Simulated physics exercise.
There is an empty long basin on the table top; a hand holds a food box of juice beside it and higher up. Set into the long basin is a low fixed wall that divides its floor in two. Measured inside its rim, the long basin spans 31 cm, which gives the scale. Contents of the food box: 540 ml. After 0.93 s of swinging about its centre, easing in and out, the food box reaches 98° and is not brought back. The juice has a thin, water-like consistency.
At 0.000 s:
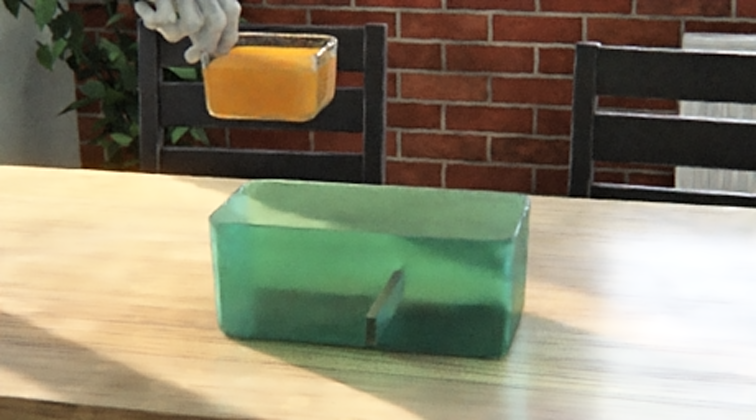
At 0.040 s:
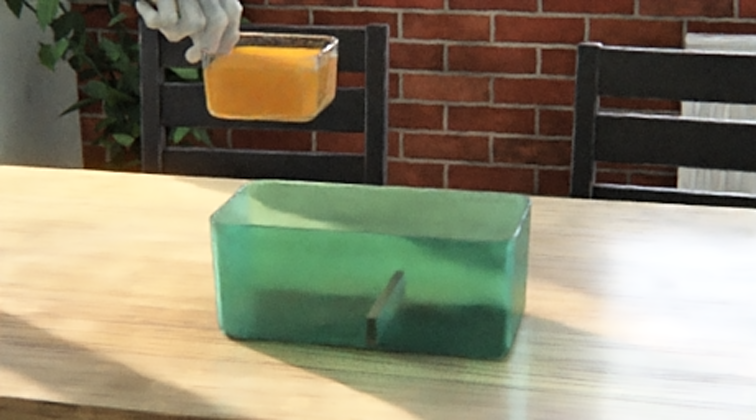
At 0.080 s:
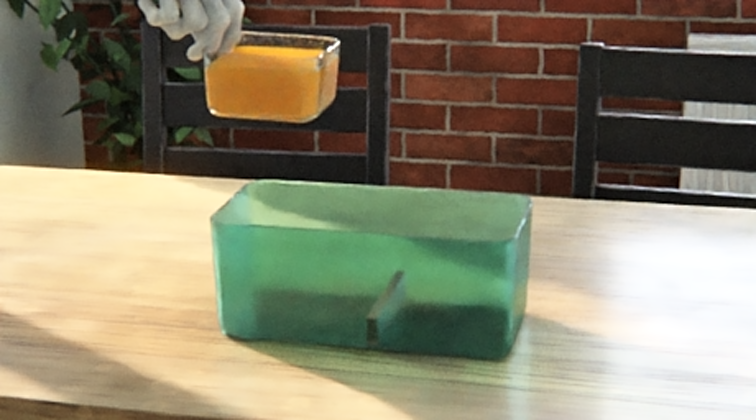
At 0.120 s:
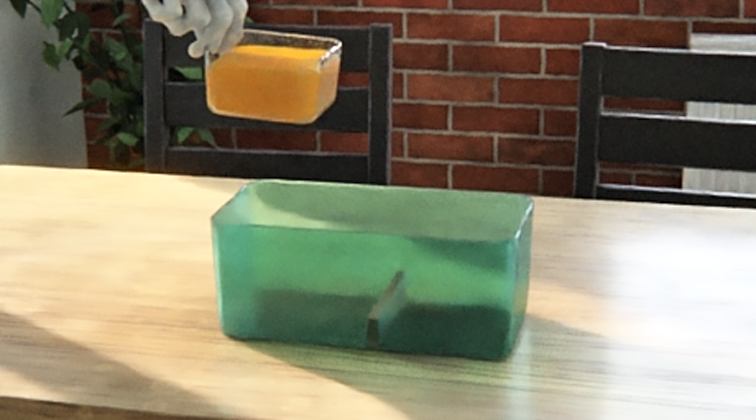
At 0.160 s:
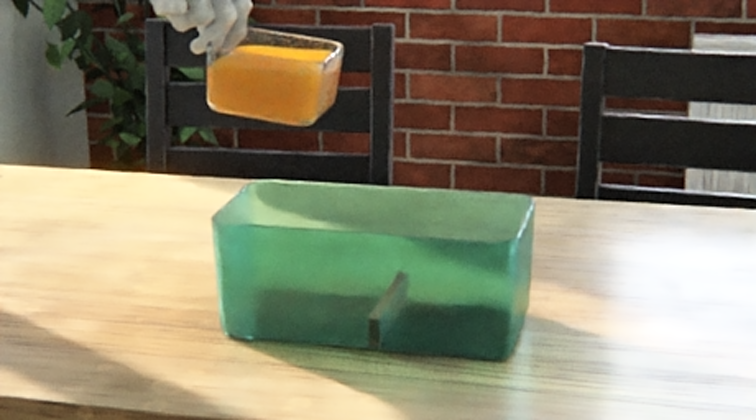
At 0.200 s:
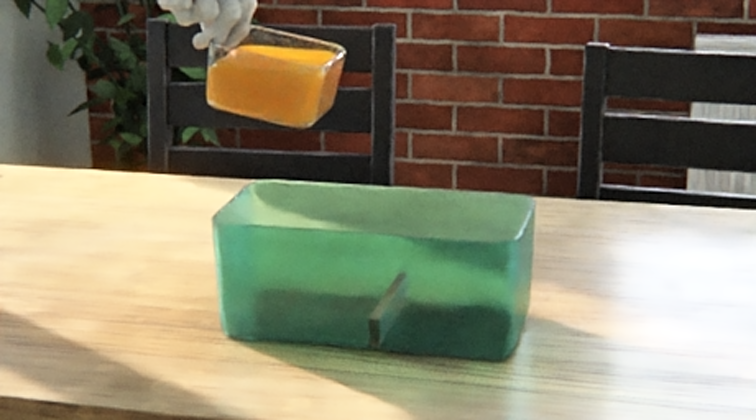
A pale hand held a clear container of orange juice above a long green see-through basin with a low divider on a wooden table, keeping nearly still before slowly tilting it slightly to the right.
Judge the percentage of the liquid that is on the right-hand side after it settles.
My estimate is 64 %.
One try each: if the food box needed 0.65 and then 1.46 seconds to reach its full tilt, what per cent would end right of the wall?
I'd say 60 percent on the first go, 65 percent on the next.
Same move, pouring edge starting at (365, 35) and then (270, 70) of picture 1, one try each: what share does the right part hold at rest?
Try 1: 85 %; try 2: 15 %.
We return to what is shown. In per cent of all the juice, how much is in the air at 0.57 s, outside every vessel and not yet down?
Some 34 % is the figure.
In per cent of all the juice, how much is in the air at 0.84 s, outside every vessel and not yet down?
I'd put it at about 10 per cent of the liquid.
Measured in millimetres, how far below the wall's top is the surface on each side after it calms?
Left 22 mm, right 12 mm.
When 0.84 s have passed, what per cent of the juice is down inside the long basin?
Near 80 per cent of the total.
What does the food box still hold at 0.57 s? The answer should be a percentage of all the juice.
Close to 56 in a hundred.
By 0.57 s the tilt is 66° and 55 per cent is still to pour, 2 is left of the wall and 9 right of it.
By 0.84 s the tilt is 96° and 11 per cent is still to pour, 15 is left of the wall and 65 right of it.
By 1.12 s the tilt is 98° and 2 per cent is still to pour, 31 is left of the wall and 66 right of it.
By 1.43 s the tilt is 98° and 0 per cent is still to pour, 35 is left of the wall and 64 right of it.
At rest 35 per cent lies left of the wall, 64 right of it and 1 outside.
